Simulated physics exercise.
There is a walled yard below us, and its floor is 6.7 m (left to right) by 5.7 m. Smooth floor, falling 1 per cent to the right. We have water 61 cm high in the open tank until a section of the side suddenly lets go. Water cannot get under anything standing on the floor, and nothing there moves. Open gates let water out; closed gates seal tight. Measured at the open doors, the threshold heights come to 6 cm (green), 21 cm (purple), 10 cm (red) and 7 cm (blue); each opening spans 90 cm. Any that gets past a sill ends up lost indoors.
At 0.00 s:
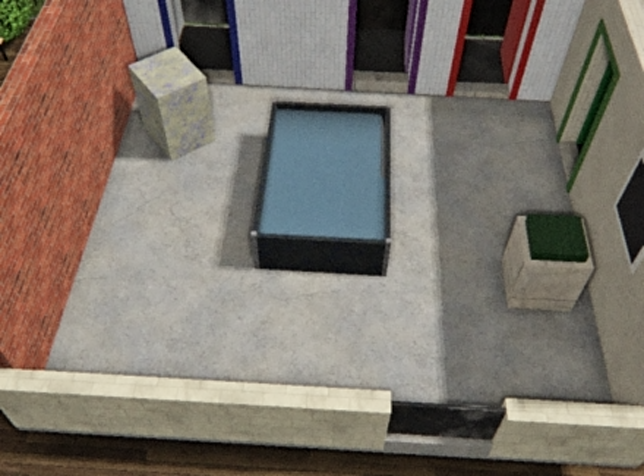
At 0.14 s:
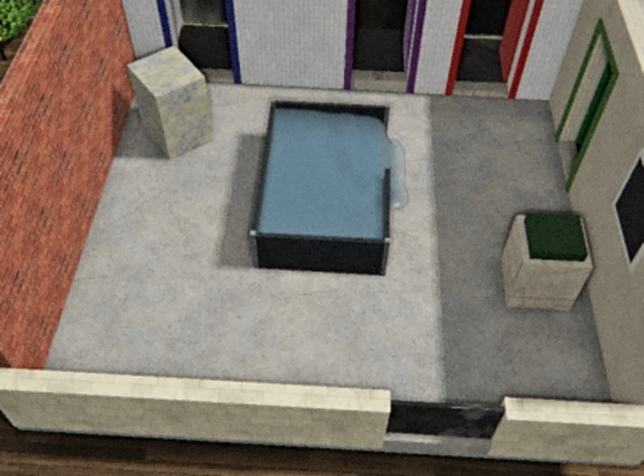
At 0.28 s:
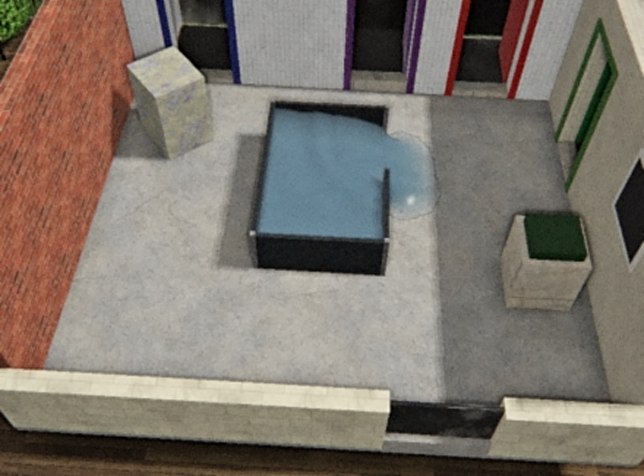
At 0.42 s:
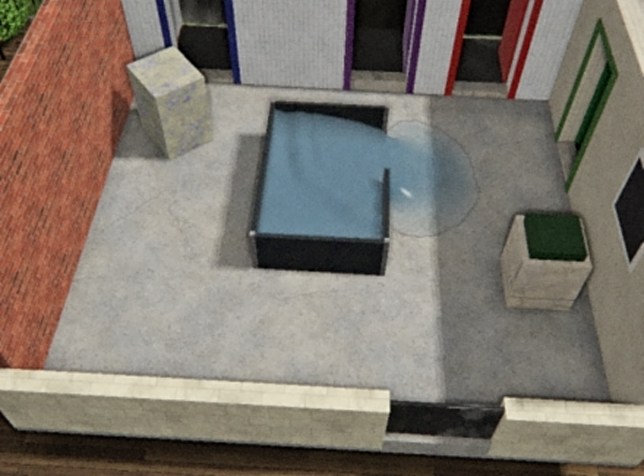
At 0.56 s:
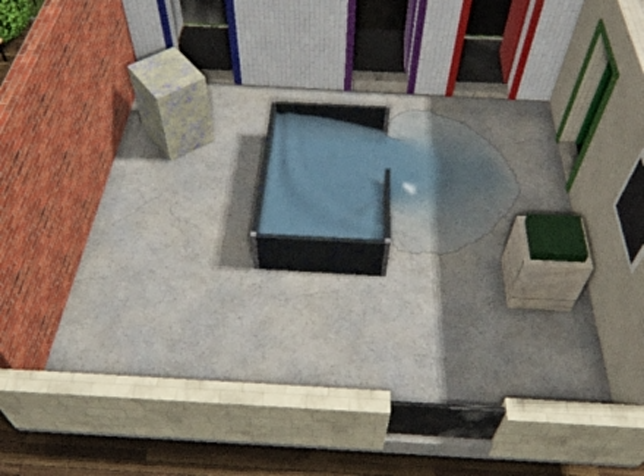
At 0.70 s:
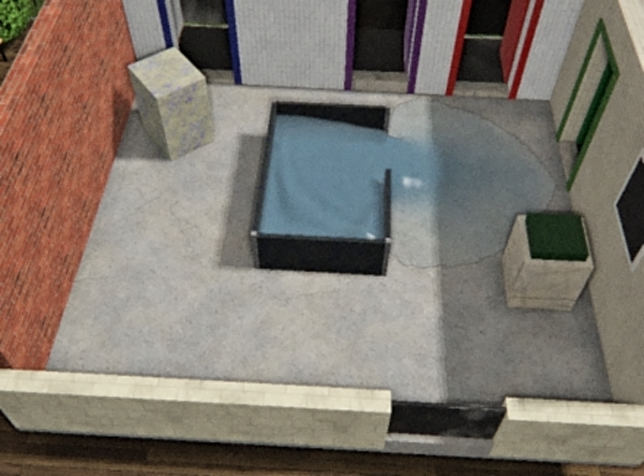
Walled yard seen from above, water pouring through a gap in an open tank's right side and spreading across the floor.
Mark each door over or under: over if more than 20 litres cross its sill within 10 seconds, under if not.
Marks: Green door: Over; purple door: Under; red door: Over; blue door: Under.
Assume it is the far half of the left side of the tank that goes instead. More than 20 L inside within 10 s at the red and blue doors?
Then: Red not over, blue over.
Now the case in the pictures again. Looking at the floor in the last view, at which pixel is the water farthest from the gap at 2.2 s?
I'd mark it close to (601, 403).
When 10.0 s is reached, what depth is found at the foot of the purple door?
Reading: Close to 4.5 cm.
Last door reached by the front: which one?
The blue one.
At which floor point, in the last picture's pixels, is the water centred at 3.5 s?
Near (422, 195).
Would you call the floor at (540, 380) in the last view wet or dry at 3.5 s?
It is wet.
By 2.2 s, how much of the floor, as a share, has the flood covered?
I'd say around 25 %.
After 1.4 s water covers 25 % of the floor and is deepest (32 cm) near (396, 158); green door 15 cm at the sill, 54 L in, purple door not reached, red door 12 cm at the sill, 0 L in, blue door not reached.
After 2.2 s water covers 25 % of the floor and is deepest (35 cm) near (541, 102); green door 25 cm at the sill, 178 L in, purple door 2 cm at the sill, 0 L in, red door 17 cm at the sill, 17 L in, blue door not reached.
After 3.5 s water covers 35 % of the floor and is deepest (23 cm) near (563, 213); green door 22 cm at the sill, 353 L in, purple door 2 cm at the sill, 0 L in, red door 18 cm at the sill, 64 L in, blue door not reached.
After 6.0 s water covers 60 % of the floor and is deepest (16 cm) near (541, 102); green door 15 cm at the sill, 511 L in, purple door 5 cm at the sill, 0 L in, red door 14 cm at the sill, 104 L in, blue door not reached.
After 10.0 s water covers 85 % of the floor and is deepest (10 cm) near (544, 252); green door 10 cm at the sill, 606 L in, purple door 5 cm at the sill, 0 L in, red door 9 cm at the sill, 119 L in, blue door 4 cm at the sill, 0 L in.
